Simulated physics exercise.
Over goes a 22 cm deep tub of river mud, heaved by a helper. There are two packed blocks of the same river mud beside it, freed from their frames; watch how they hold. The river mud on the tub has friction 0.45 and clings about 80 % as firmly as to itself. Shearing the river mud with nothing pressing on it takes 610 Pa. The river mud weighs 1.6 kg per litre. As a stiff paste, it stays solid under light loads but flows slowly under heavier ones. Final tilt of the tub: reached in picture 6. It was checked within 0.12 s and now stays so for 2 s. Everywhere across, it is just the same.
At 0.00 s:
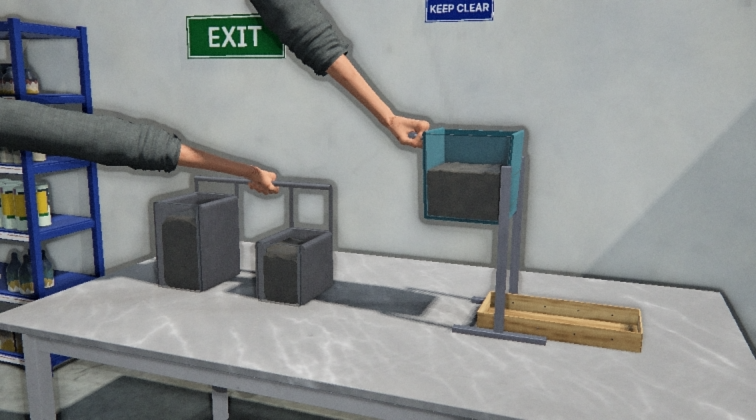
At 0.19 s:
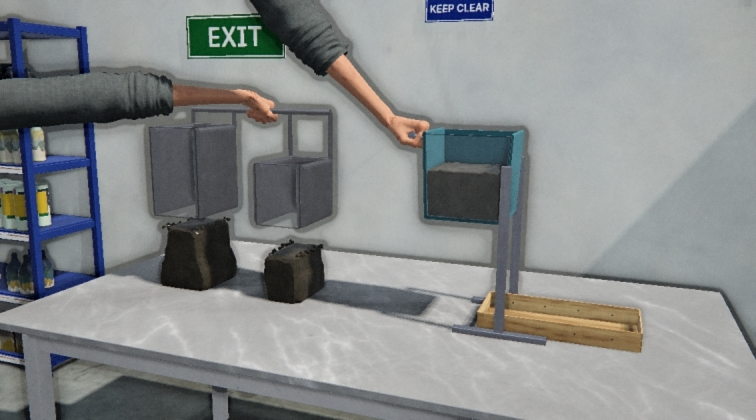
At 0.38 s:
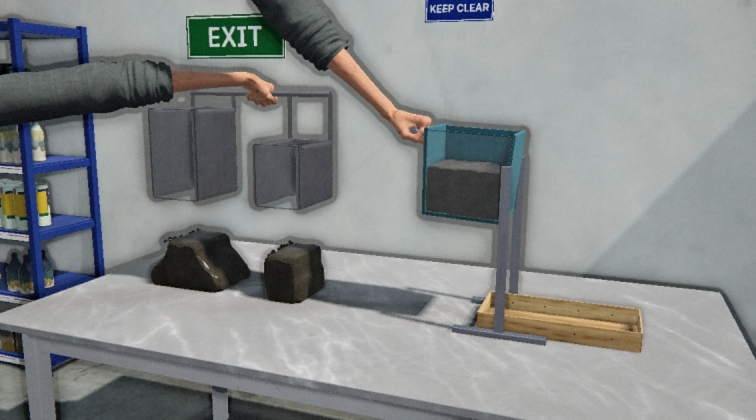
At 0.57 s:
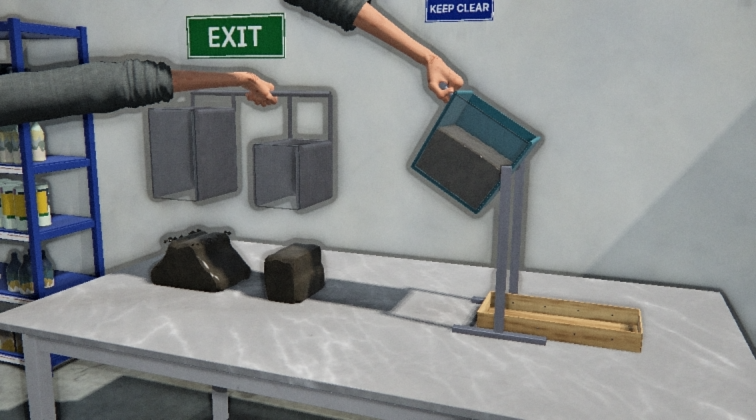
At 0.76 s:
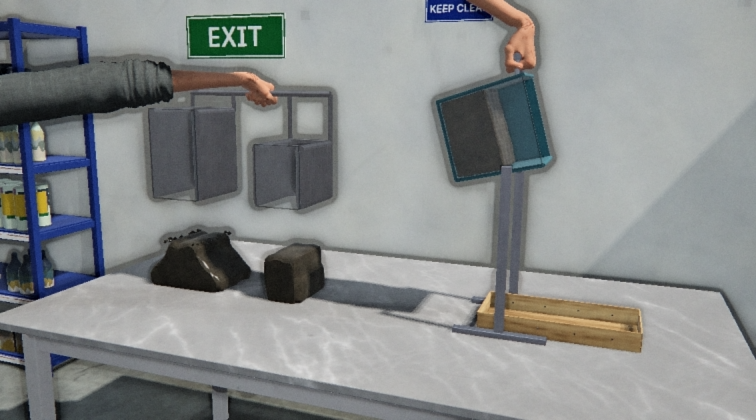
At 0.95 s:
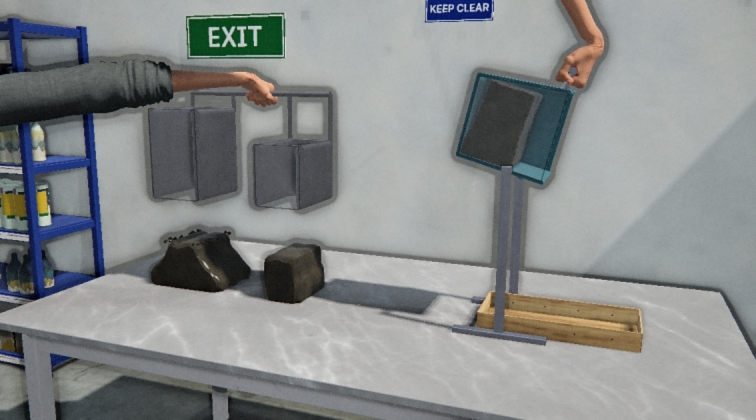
Workroom table, one hand lifting moulds off two mud blocks, the left slumping, then another turning a blue mud-filled tub clockwise.
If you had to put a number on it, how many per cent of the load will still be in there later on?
My estimate is close to 44 per cent.
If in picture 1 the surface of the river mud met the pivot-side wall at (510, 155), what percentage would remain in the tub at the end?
Then about 35 %.
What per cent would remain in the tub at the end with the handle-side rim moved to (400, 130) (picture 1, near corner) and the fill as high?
Close to 30 per cent would still be in the tub.
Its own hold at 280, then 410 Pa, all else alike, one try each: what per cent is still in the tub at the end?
The two runs give near 16 % and near 25 % respectively.
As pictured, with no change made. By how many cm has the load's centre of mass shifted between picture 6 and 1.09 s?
Distance: About 6 cm.
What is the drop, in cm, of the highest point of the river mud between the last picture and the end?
14 cm.
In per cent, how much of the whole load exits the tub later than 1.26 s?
10 per cent.
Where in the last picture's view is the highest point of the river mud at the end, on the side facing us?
On the near face, the top ends up close to (502, 141).
After 1.09 s, the tub is at 103 degrees and holds 100 %.
After 1.26 s, the tub is at 103 degrees and holds 54 %.
After 1.43 s, the tub is at 103 degrees and holds 45 %.
After 1.60 s, the tub is at 103 degrees and holds 44 %.
After 2.95 s, the tub is at 103 degrees and holds 44 %.
